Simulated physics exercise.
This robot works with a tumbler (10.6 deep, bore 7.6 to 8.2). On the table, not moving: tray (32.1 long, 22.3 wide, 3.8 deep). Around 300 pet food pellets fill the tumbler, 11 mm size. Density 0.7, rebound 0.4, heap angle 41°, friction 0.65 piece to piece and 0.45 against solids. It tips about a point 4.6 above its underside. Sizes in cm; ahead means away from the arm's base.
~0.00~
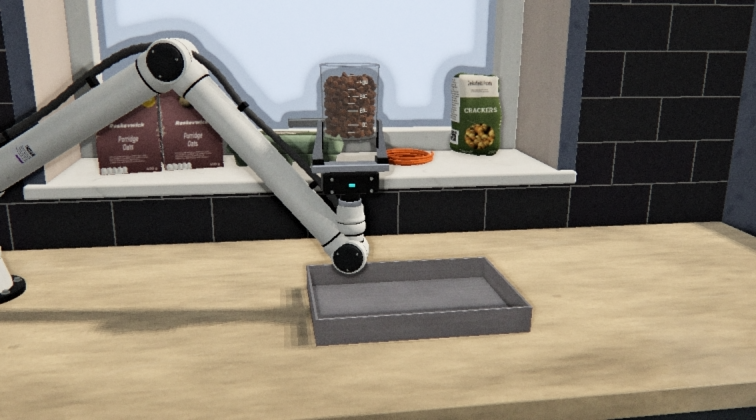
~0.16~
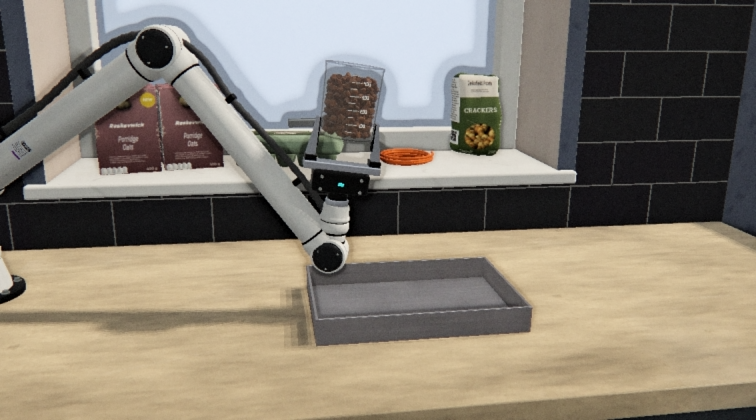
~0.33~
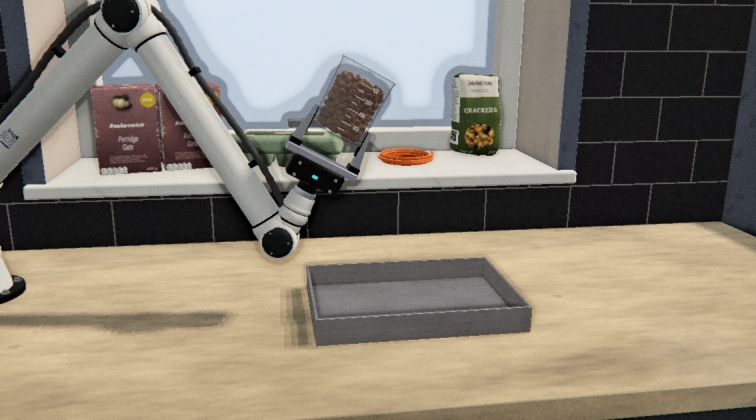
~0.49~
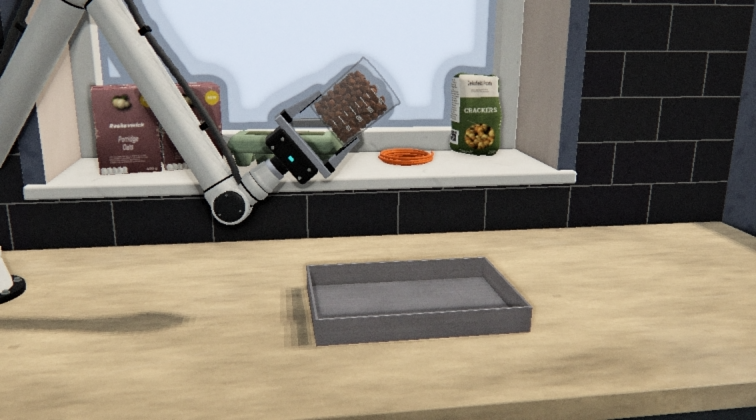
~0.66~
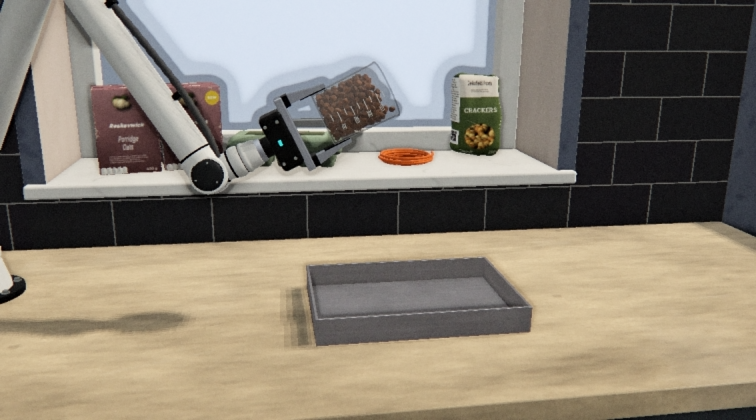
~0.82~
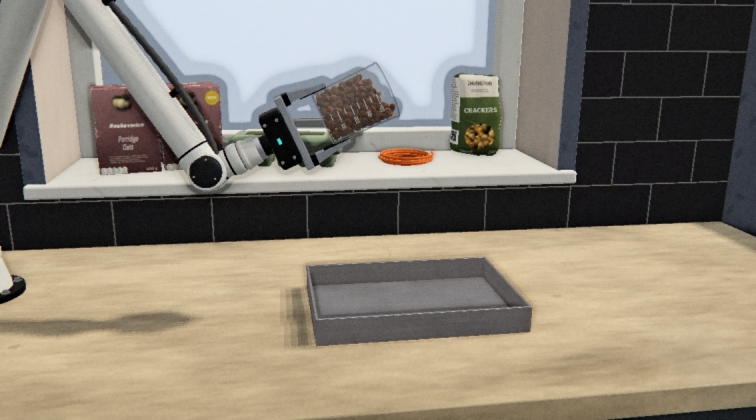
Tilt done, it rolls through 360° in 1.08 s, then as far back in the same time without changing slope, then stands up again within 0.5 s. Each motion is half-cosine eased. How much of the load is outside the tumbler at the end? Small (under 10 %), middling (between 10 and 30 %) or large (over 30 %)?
Answer: Small; under 10 % of the pet food pellets finish outside the tumbler.
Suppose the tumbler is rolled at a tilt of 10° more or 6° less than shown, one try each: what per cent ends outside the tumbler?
About 20 and 0 per cent.
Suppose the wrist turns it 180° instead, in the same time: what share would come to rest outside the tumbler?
It would be near 0 per cent.
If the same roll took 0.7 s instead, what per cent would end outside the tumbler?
It would be near 0 per cent.
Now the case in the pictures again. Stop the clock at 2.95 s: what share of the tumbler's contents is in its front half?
Roughly 55 per cent.
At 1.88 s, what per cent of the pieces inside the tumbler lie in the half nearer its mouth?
About 45 per cent.
By 1.88 s, tipped 66°, highest piece 38 above the table; 295 in the tumbler, 4 in the tray, 2 in flight or on a rim.
By 2.95 s, tipped 66°, highest piece 37 above the table; 287 in the tumbler, 11 in the tray, 3 in flight or on a rim.
By 3.68 s, upright, highest piece 39 above the table; 284 in the tumbler, 17 in the tray.
By 4.38 s, upright, highest piece 39 above the table; 284 in the tumbler, 17 in the tray.
Final count, 284 in the tumbler, 17 in the tray. That is 6 % outside the tumbler.
